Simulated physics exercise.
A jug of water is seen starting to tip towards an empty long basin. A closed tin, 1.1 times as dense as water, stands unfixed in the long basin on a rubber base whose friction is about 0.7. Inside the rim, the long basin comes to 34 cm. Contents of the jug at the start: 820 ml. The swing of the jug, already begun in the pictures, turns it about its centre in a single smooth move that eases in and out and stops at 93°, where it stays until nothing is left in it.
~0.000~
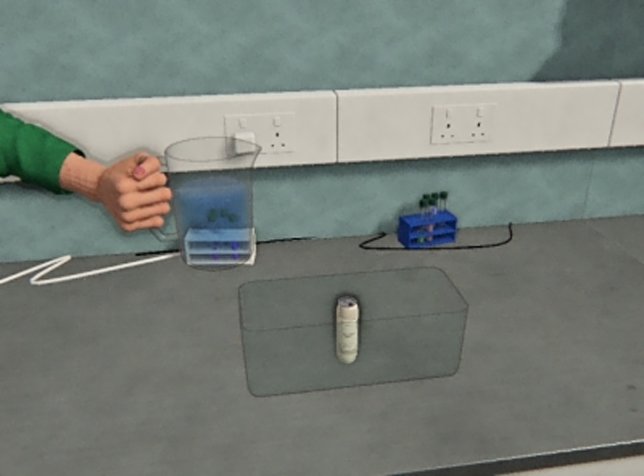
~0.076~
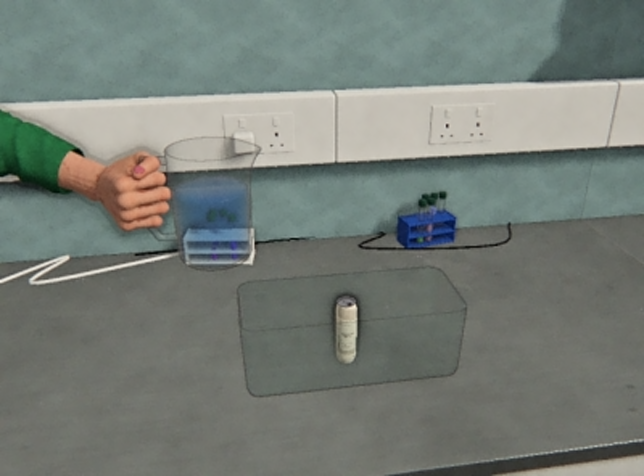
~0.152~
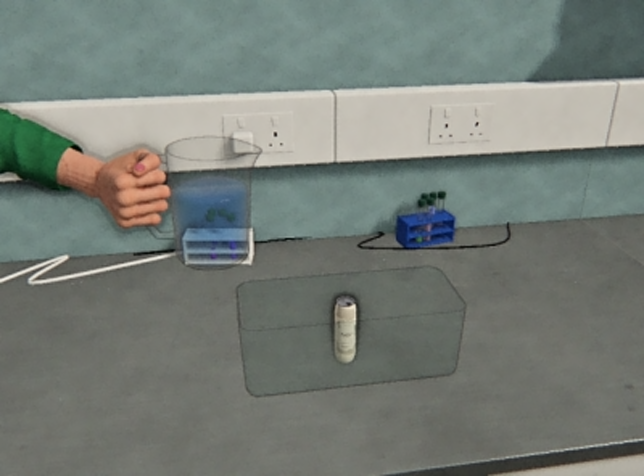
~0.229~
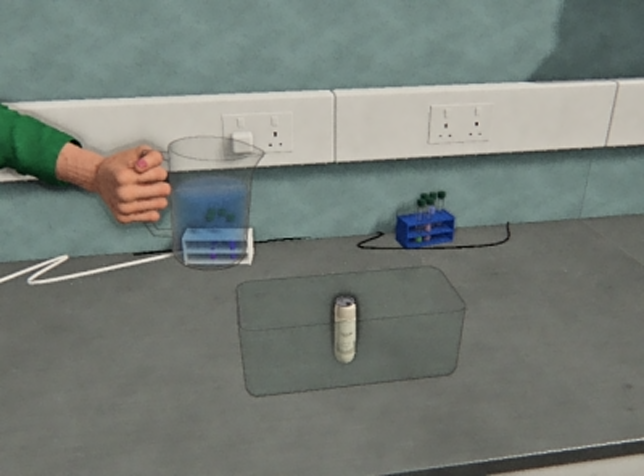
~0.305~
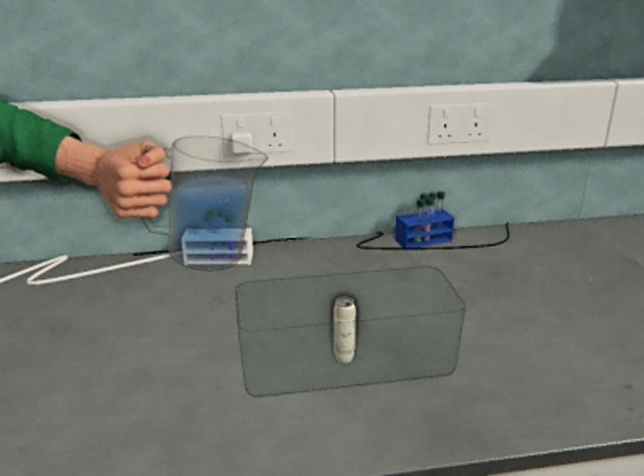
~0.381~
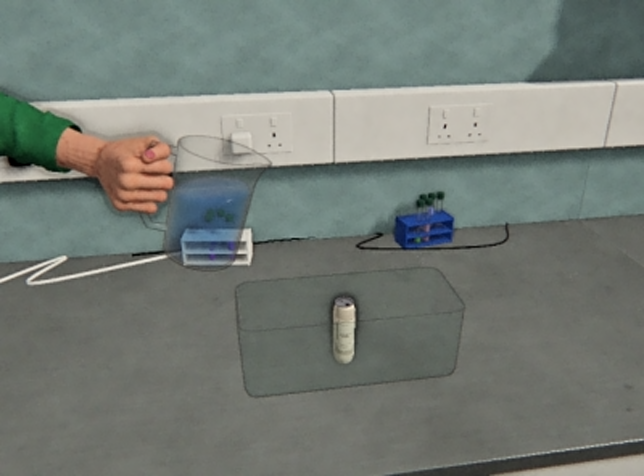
In the video, a hand in a green sleeve holds a clear jug of blue liquid at the left of a grey bench, and the jug slowly leans to the right behind a long transparent basin with a small tin.
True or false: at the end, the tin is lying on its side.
True.
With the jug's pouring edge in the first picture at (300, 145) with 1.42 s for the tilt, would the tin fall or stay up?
After that, the tin stays vertical.
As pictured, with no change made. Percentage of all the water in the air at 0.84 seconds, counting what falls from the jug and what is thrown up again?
Close to 2 per cent, I'd say.
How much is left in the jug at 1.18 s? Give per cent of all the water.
About 62 percent.
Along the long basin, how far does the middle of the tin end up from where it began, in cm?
The tin's middle ends up about 8.5 cm along the basin.
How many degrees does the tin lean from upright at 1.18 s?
The tilt comes to near 5°.
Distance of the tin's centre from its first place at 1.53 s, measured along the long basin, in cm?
Close to 9 cm.
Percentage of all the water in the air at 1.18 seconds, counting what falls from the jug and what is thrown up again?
Airborne share: Near 20 %.
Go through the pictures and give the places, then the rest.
In the first picture, it leans 0°; its right rim is at (261, 147); the water meets the walls at (173, 189) and (249, 185); the long basin's rim runs from (240, 307) to (455, 288); the tin's top is at (347, 305).
In the second picture, it leans 1°; its right rim is at (261, 148); the water meets the walls at (173, 189) and (248, 185).
In the third picture, it leans 3°; its right rim is at (262, 149); the water meets the walls at (172, 190) and (248, 184).
In the fourth picture, it leans 6°; its right rim is at (265, 152); the water meets the walls at (172, 189) and (248, 185).
In the fifth picture, it leans 10°; its right rim is at (268, 156); the water meets the walls at (173, 190) and (250, 185).
In the sixth picture, it leans 16°; its right rim is at (272, 162); the water meets the walls at (173, 192) and (251, 185).
Then, 0.84 s in, the tilt is 60° and 98 per cent is still to pour; the tin stands where it began.
Then, 1.18 s in, the tilt is 87° and 62 per cent is still to pour; the tin stands where it began.
Then, 1.53 s in, the tilt is 93° and 20 per cent is still to pour; the tin lies on its side.
Then, 1.92 s in, the tilt is 93° and 6 per cent is still to pour; the tin lies on its side.
Finally, the tin lies on its side.
